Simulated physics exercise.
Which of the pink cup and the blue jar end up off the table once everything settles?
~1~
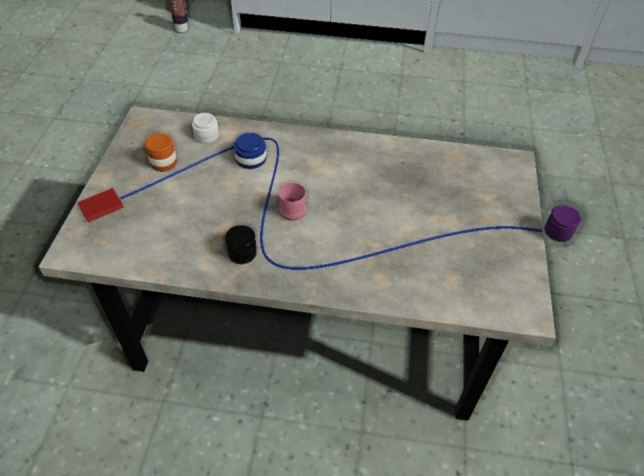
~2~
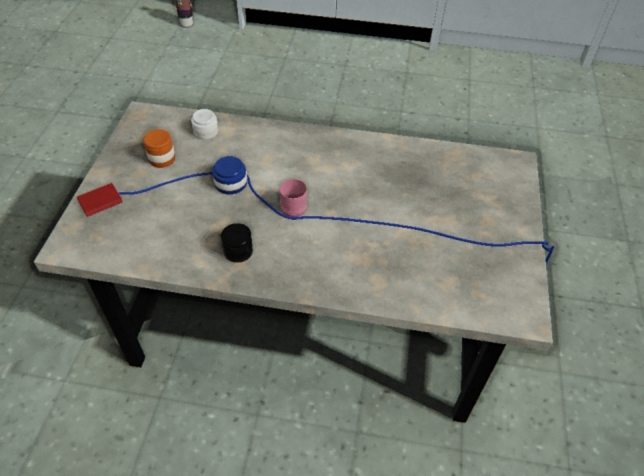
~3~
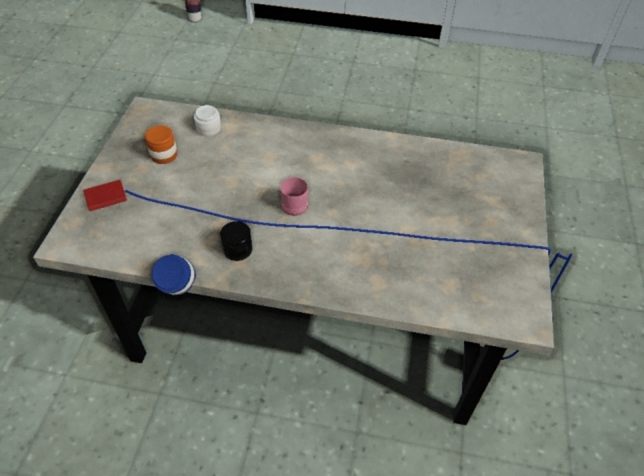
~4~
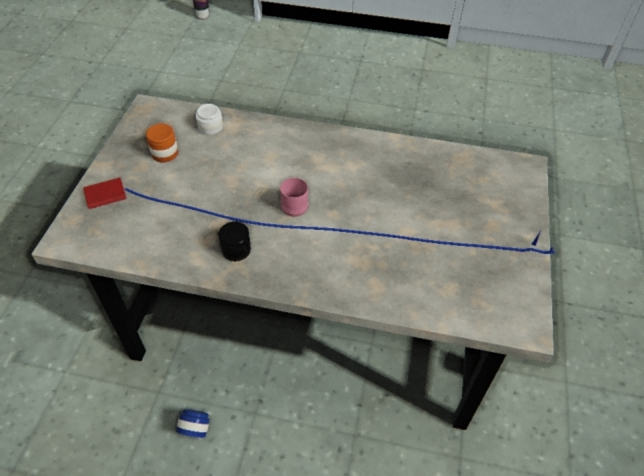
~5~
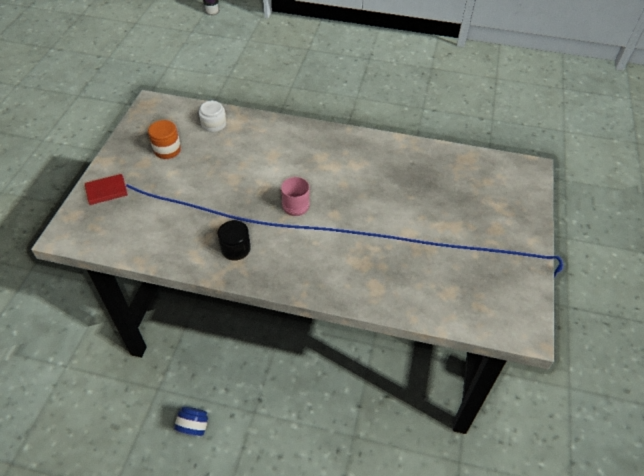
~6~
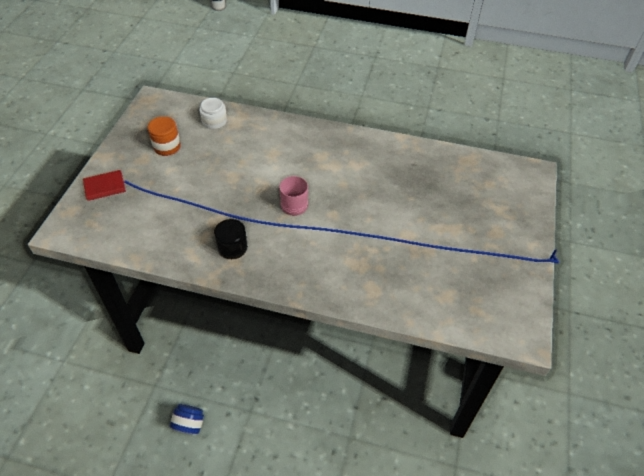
Only the blue jar goes off, dropping over the near edge to the floor. The pink cup stays on the table.
